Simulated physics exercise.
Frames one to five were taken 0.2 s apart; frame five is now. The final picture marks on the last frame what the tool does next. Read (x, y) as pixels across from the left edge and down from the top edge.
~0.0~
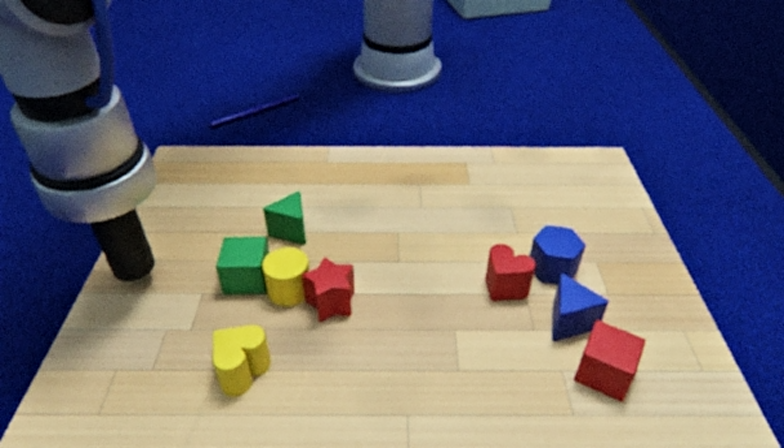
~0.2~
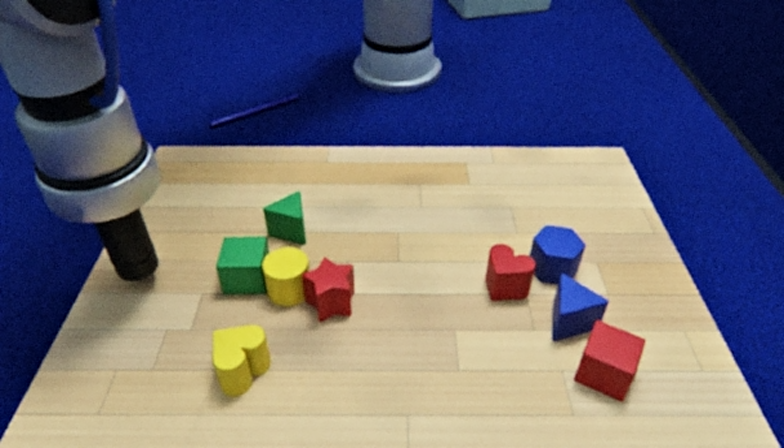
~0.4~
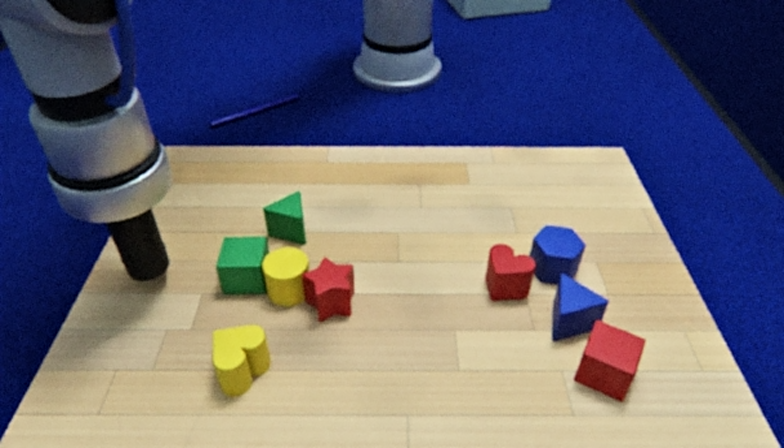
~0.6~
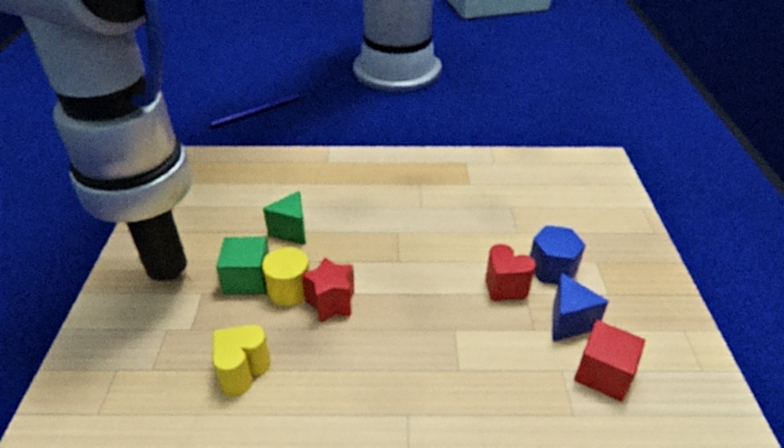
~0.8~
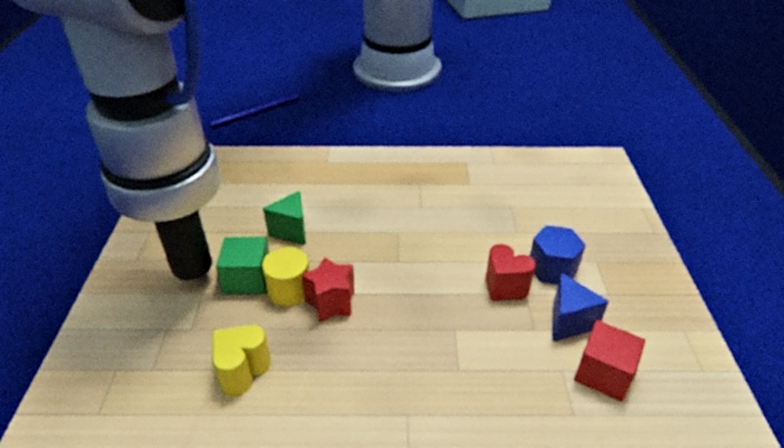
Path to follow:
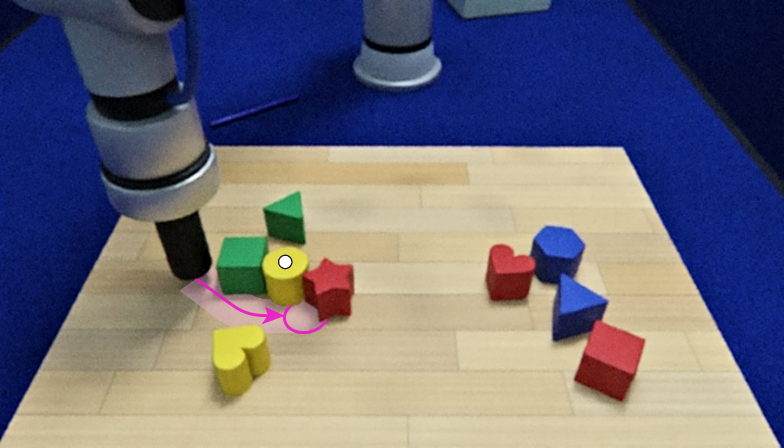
A robot arm slides its black tip slightly right across the board while the blocks stay still.
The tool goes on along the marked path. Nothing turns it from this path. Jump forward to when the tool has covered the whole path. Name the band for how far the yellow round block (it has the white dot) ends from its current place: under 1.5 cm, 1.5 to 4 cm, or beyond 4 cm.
Once the path ends, it will sit 1.5 to 4 cm from where it is now.
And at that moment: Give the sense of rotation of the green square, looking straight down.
It twists against the clock when seen from above.
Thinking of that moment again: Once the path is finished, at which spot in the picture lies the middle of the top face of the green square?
Its top middle: (272, 253).
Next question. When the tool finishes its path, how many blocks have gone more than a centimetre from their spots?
I think three or more will be displaced.
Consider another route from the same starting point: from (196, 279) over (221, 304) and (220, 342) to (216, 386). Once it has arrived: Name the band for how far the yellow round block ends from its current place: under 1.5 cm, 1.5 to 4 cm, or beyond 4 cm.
It's set to move 1.5-4 cm.
The drawn path runs from (196, 279) via (224, 299) and (260, 315), ending at (306, 316); the dot is on the yellow round block.
What follows on the original path. One third of the way, tool at (221, 288); green square at (259, 255), turned 35° anticlockwise; yellow round block at (312, 259); red star at (341, 278).
Two thirds of the way, tool at (258, 303); green square at (268, 255), turned 65° anticlockwise; yellow round block at (317, 256); red star at (343, 278).
At the end, tool at (304, 304); yellow heart not moved; green square at (272, 253), turned 80° anticlockwise; yellow round block at (317, 256); red star at (344, 278).
